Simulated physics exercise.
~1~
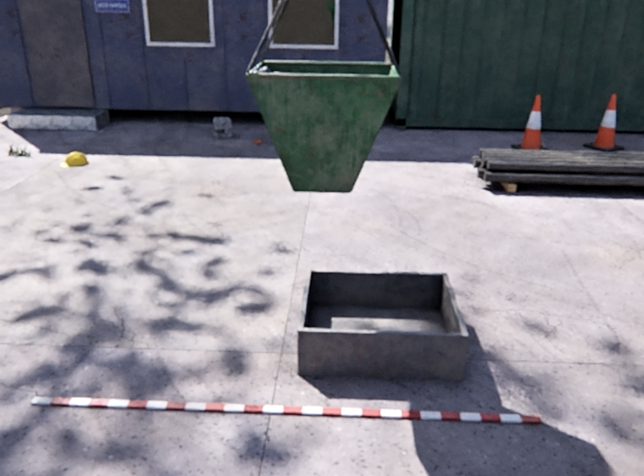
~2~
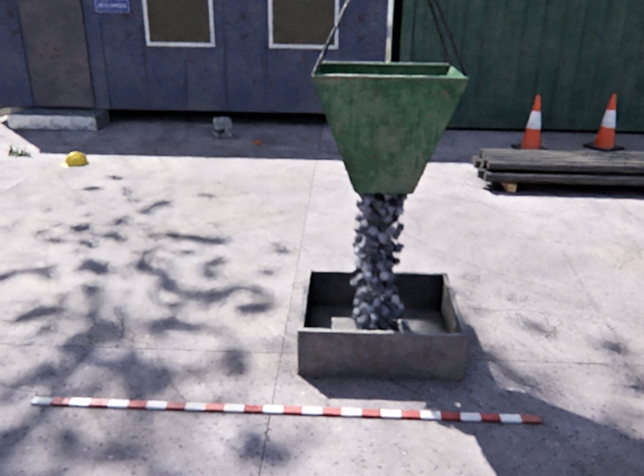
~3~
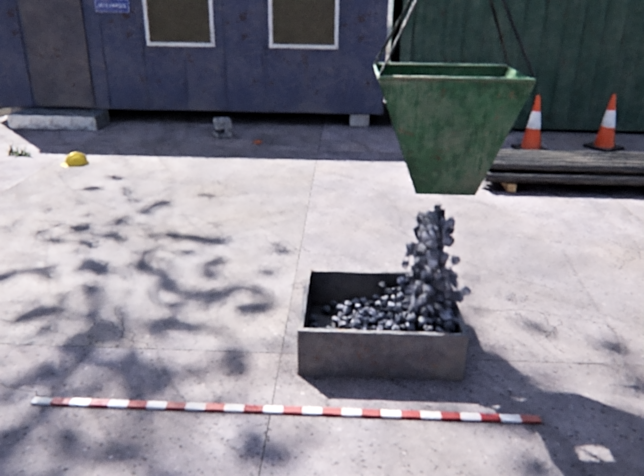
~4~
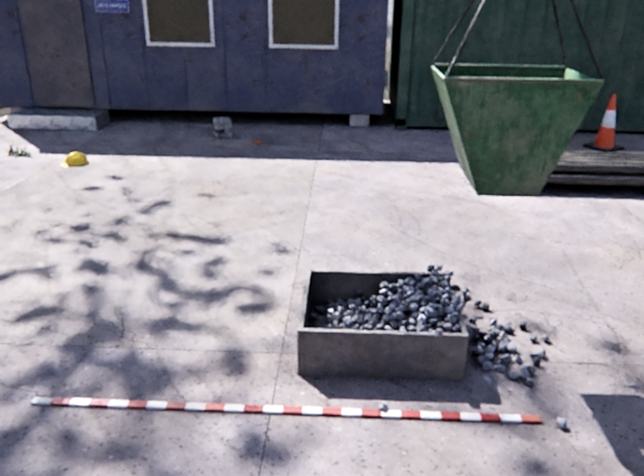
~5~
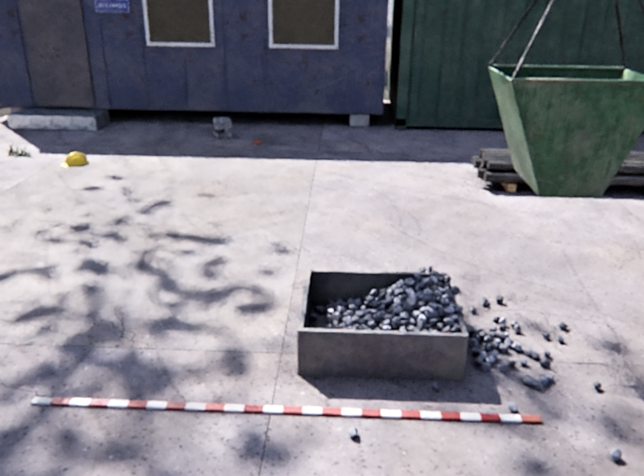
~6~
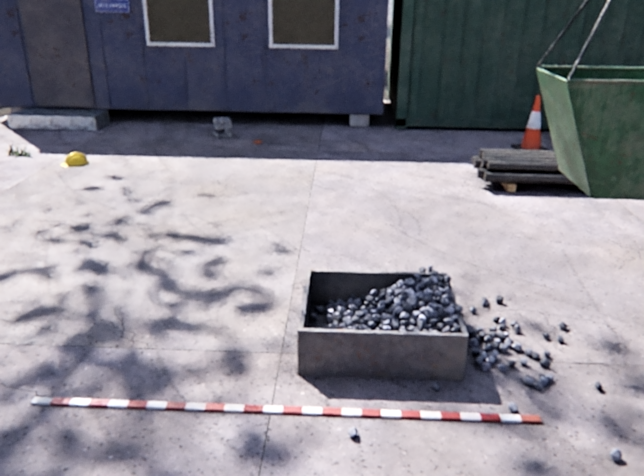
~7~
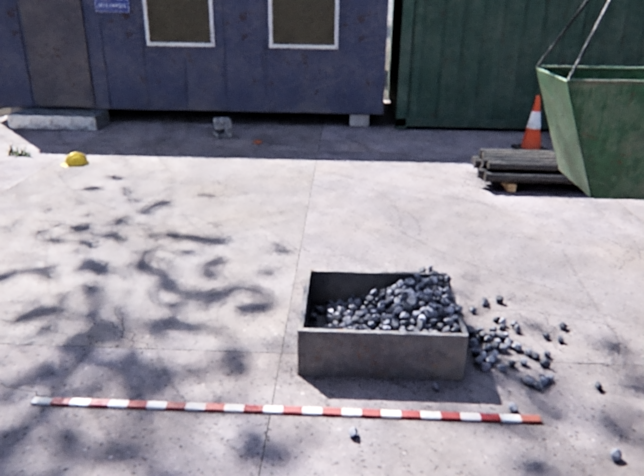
On a sunlit concrete yard with a blue cabin and a green container behind, a green skip hangs above an open grey bin, near a red-and-white striped staff lying on the ground. The skip moves steadily rightwards as its bottom opens and dark grey stones pour in a column into the bin. The stream shifts right with it, heaping stones towards the bin's right side. As the last ones fall, some spill over onto the concrete and a few roll away. The emptied skip drifts on to the right edge and stops, leaving most stones in the bin and a small scatter beside it.
